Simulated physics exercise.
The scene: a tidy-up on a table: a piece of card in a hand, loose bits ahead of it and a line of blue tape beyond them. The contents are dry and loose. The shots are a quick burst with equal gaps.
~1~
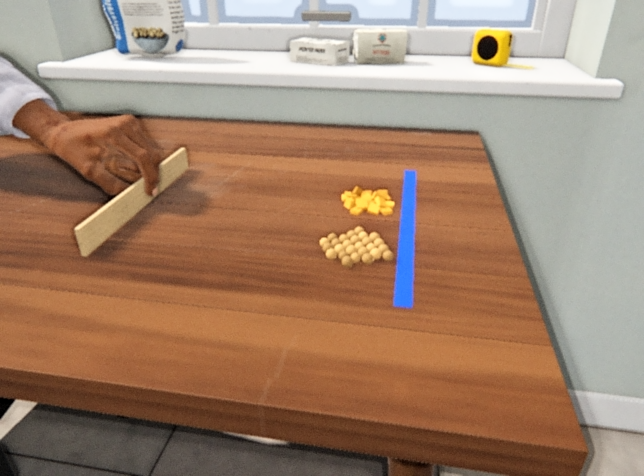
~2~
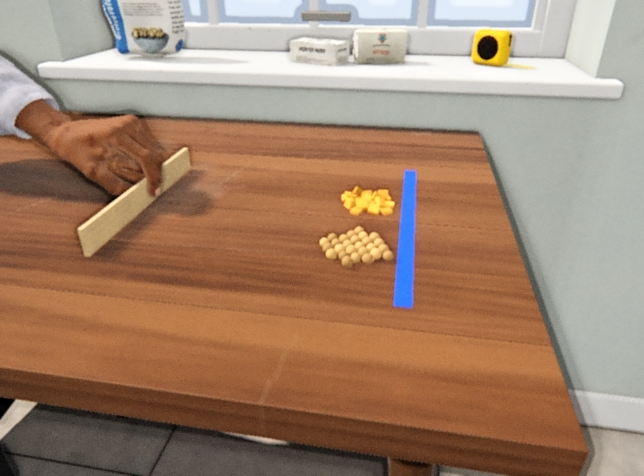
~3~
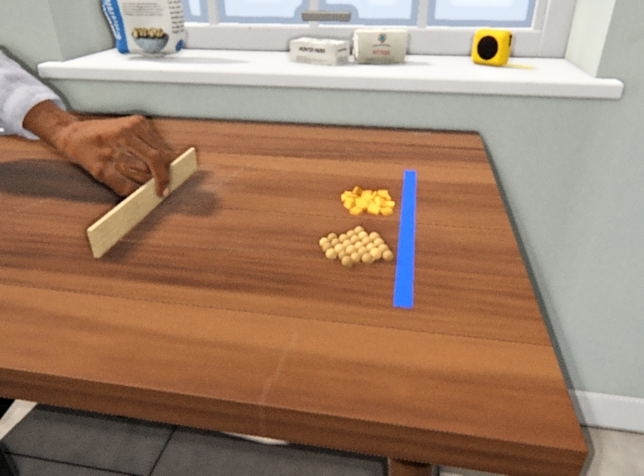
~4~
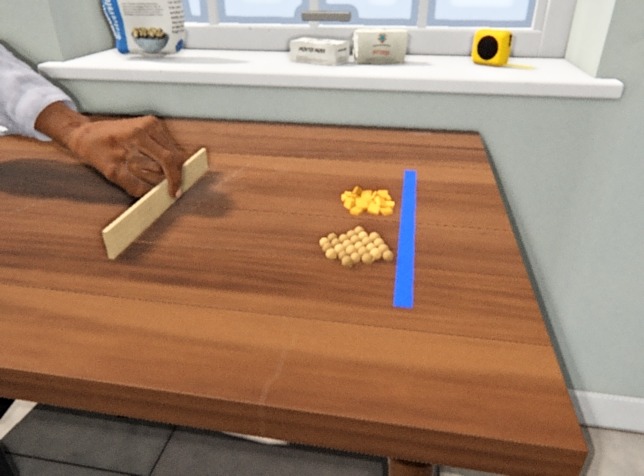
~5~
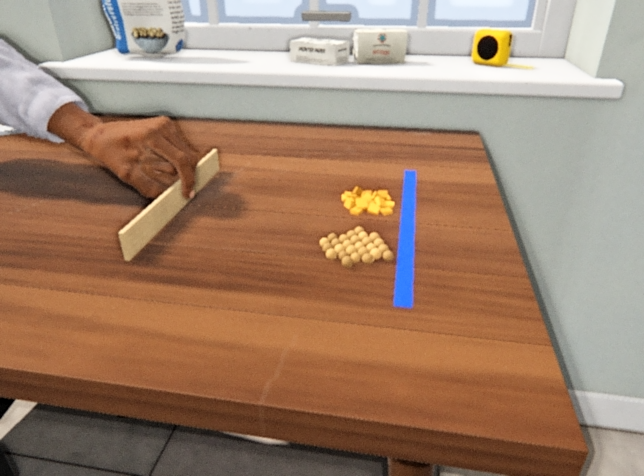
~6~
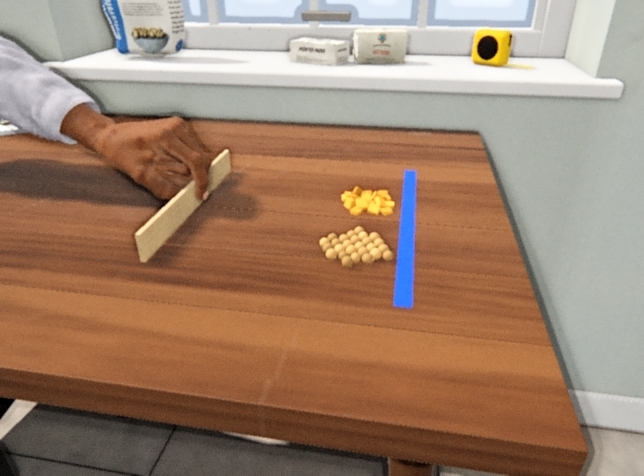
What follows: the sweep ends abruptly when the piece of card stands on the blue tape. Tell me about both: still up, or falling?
Nearer portion: It partly drops off. Farther portion: It remains up there.
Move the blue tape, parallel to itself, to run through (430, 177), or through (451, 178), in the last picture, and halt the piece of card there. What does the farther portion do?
One: It keeps clear of the drop. Two: It all stops short of the edge.
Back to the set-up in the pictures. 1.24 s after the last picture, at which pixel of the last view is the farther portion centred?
Near (437, 209).
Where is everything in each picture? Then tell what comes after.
Piece of card at (91, 233), at rest; blue tape at (410, 175), well back from the edge; edge at (514, 234); nearer portion at (360, 247), some round wooden beads; farther portion at (367, 200), a few small crackers, in the first frame.
Piece of card at (94, 233); farther portion at (367, 200), in the second frame.
Piece of card at (103, 234); nearer portion at (360, 247), in the third frame.
Piece of card at (118, 235); farther portion at (367, 200), in the fourth frame.
Piece of card at (133, 237); nearer portion at (360, 247), in the fifth frame.
Piece of card at (149, 238); blue tape at (410, 175); edge at (514, 234); nearer portion at (360, 247); farther portion at (367, 200), in the sixth frame.
Then, 0.47 s after the last picture, piece of card still moving, near (305, 193); nearer portion all on the table, its front near (388, 256); farther portion all on the table, its front near (388, 205).
Then, 0.96 s after the last picture, piece of card stopped at the blue tape; nearer portion all on the table, its front near (498, 271); farther portion all on the table, its front near (459, 215).
Then, 1.24 s after the last picture, piece of card stopped at the blue tape; nearer portion a small part over the edge; farther portion all on the table, its front near (460, 215).
At rest, piece of card stopped at the blue tape; nearer portion all over the edge; farther portion all on the table, its front near (460, 215).
